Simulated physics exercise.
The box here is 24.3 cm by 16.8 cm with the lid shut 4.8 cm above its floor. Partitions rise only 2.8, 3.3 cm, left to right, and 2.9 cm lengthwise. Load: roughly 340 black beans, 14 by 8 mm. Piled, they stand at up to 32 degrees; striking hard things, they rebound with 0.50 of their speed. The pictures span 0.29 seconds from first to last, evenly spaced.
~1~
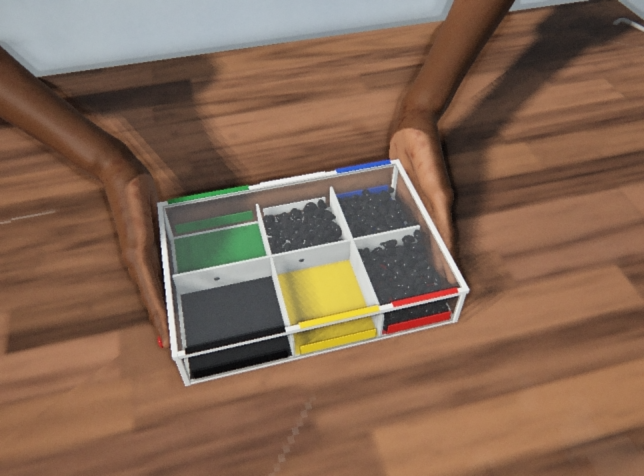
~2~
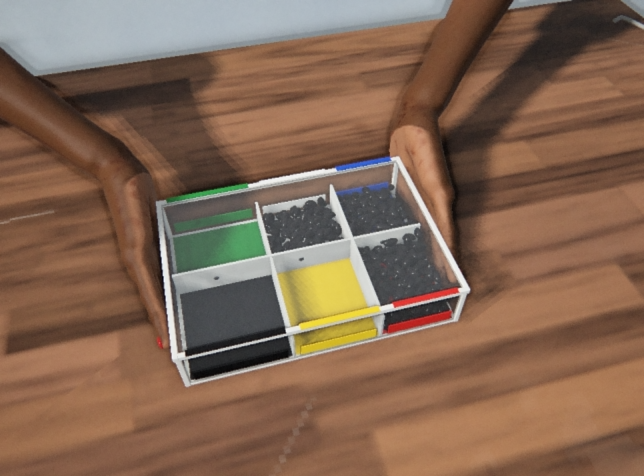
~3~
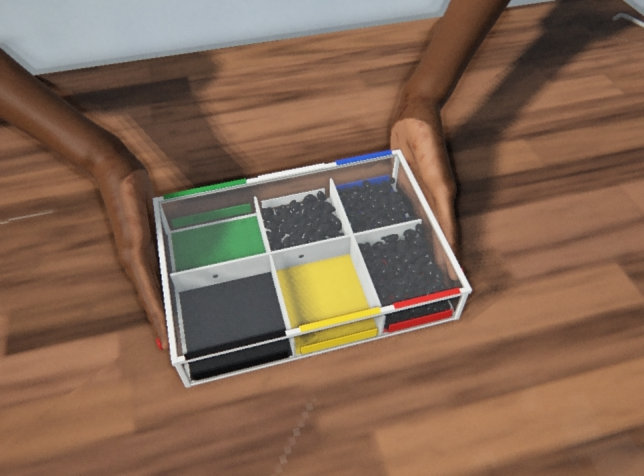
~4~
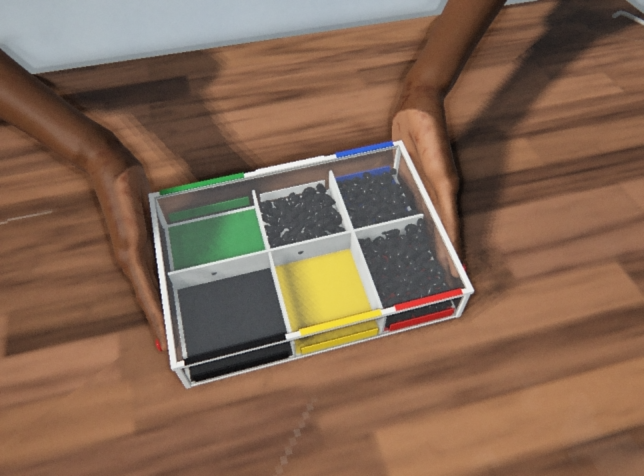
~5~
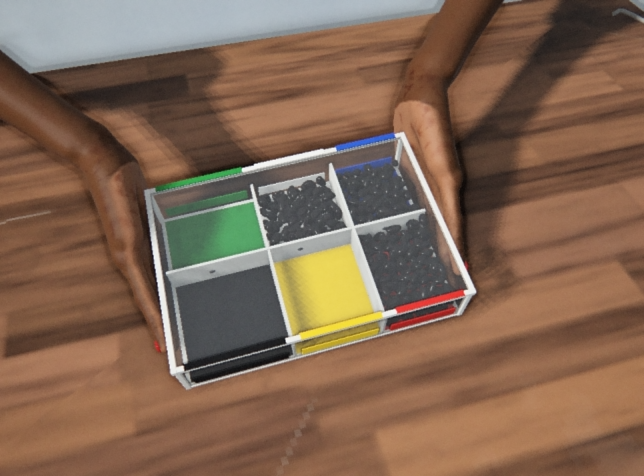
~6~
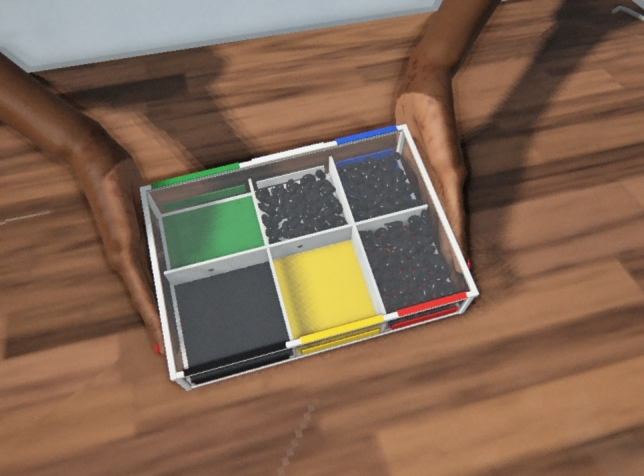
Two hands gently tilting a divided, clear-topped box of small black pieces down toward its near left corner over wooden planks.
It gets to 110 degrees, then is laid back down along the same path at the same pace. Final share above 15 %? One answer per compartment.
Red compartment: Above, blue compartment: Below or equal, green compartment: Below or equal, yellow compartment: Above, white compartment: Below or equal, black compartment: Above.
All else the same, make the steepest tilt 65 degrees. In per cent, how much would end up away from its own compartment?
Some 10 per cent.
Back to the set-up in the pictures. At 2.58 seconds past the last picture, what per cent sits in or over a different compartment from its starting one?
Close to 55 per cent, I reckon.
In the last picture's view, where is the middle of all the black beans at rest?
Near (382, 306).
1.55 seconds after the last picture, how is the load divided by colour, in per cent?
Red 50, blue 10, green 0, yellow 20, white 5, black 15.
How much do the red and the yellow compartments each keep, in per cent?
Red at 50 and yellow at 20, in per cent.
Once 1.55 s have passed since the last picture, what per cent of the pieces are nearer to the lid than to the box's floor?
60 %.
Then, 1.55 s after the last picture, tilt 110 degrees; red 50 %, blue 10 %, yellow 20 %, white 5 %, black 15 %.
Then, 2.58 s after the last picture, tilt 50 degrees; red 55 %, blue 5 %, yellow 20 %, black 20 %.
Then, 3.59 s after the last picture, tilt 0 degrees; red 50 %, blue 5 %, yellow 20 %, black 25 %.
In the end, red 50 %, blue 5 %, green 0 %, yellow 20 %, white 0 %, black 25 %.
